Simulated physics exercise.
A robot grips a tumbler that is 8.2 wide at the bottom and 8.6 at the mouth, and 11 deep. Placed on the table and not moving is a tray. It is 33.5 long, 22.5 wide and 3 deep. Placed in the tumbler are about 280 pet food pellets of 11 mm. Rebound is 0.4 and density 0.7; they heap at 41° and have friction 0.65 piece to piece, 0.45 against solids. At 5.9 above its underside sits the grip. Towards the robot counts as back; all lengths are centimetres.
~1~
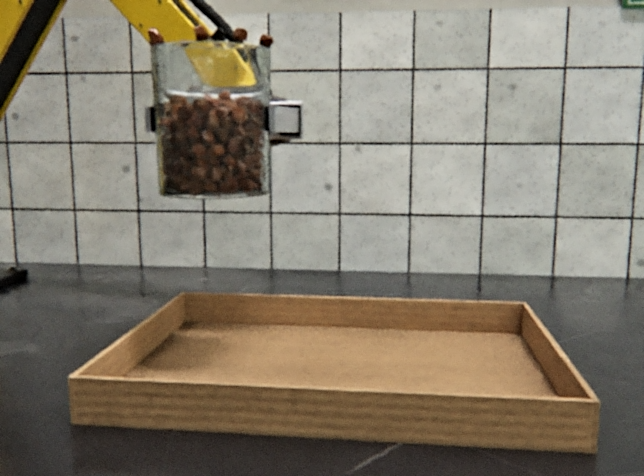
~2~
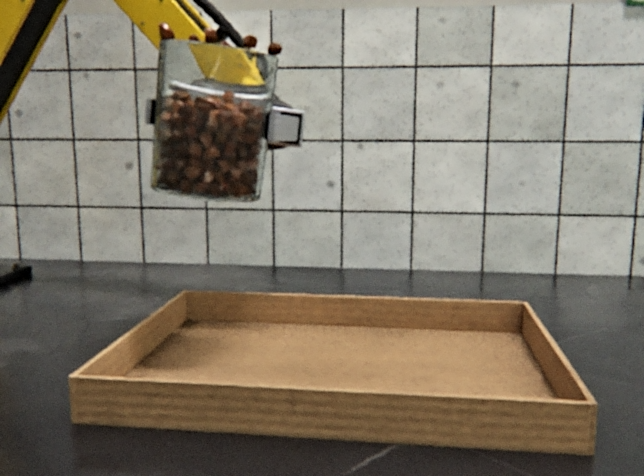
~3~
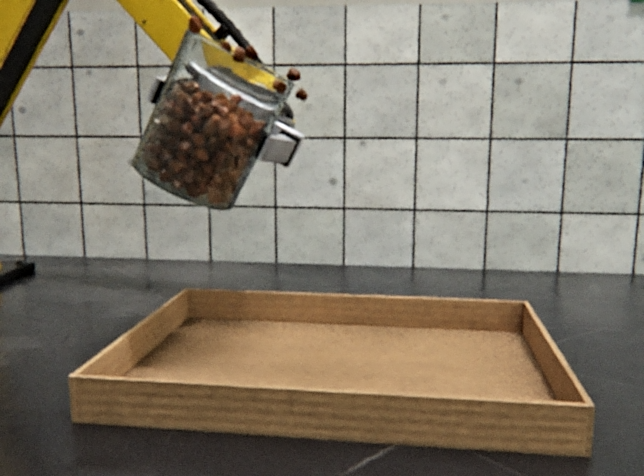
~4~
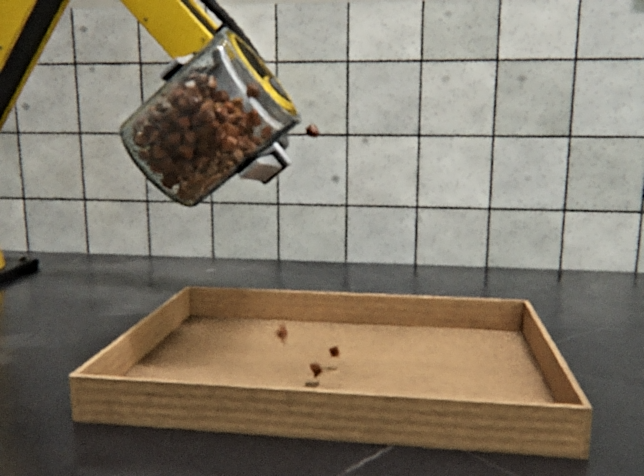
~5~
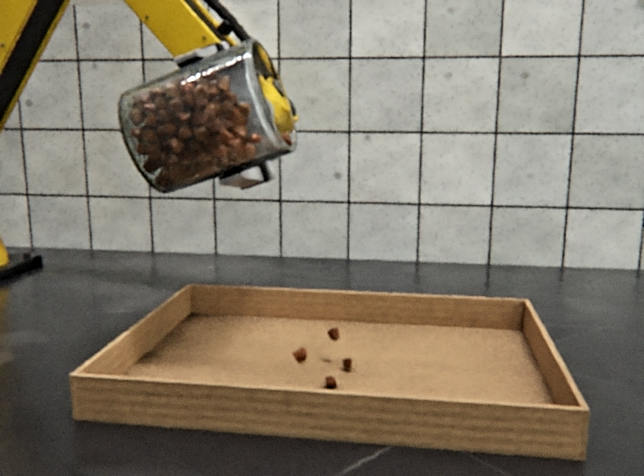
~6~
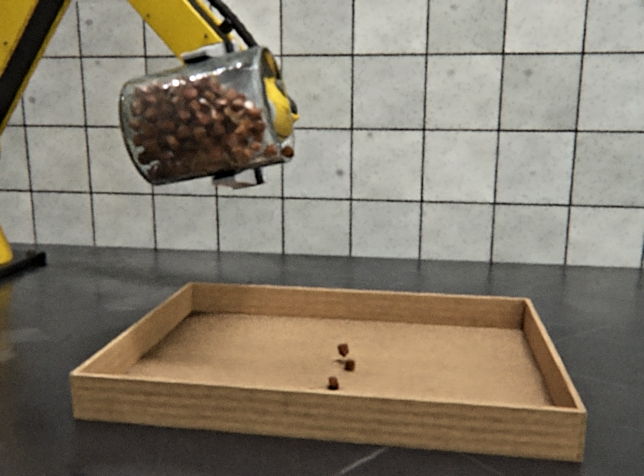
At first, a yellow robot arm holds a clear container full of brown pellets upright above an empty wooden tray. The arm tilts the container to the right until it lies nearly on its side, and a few pellets drop into the tray while most stay inside.
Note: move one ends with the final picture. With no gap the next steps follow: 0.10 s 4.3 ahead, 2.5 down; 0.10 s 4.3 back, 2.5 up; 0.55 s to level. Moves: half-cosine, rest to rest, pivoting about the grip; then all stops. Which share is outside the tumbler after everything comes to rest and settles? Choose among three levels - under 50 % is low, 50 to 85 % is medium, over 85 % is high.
The level is low.
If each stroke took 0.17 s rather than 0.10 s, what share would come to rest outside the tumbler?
It would be near 10 per cent.
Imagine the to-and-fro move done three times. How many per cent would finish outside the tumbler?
My guess is near 30 per cent.
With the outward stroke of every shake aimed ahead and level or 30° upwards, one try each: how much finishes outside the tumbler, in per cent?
Result: Approx. 45 % and 80 %, one try each.
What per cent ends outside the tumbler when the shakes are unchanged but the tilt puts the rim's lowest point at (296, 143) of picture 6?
That comes to some 10 percent.
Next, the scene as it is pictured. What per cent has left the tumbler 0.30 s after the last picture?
So far around 15 % is out.
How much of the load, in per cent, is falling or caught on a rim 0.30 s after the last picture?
My guess is some 12 in a hundred.
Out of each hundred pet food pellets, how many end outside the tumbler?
15 per cent, give or take.
Then, 0.30 s on, tilted 72° forward, highest piece 22 above the table; 236 in the tumbler, 13 in the tray, 34 in flight or on a rim.
Then, 0.60 s on, tilted 13° forward, highest piece 25 above the table; 236 in the tumbler, 47 in the tray.
Then, 0.95 s on, level, highest piece 24 above the table; 236 in the tumbler, 47 in the tray.
Then, 2.00 s on, level, highest piece 24 above the table; 236 in the tumbler, 47 in the tray.
In the end, 236 in the tumbler, 47 in the tray. That is 17 % outside the tumbler.
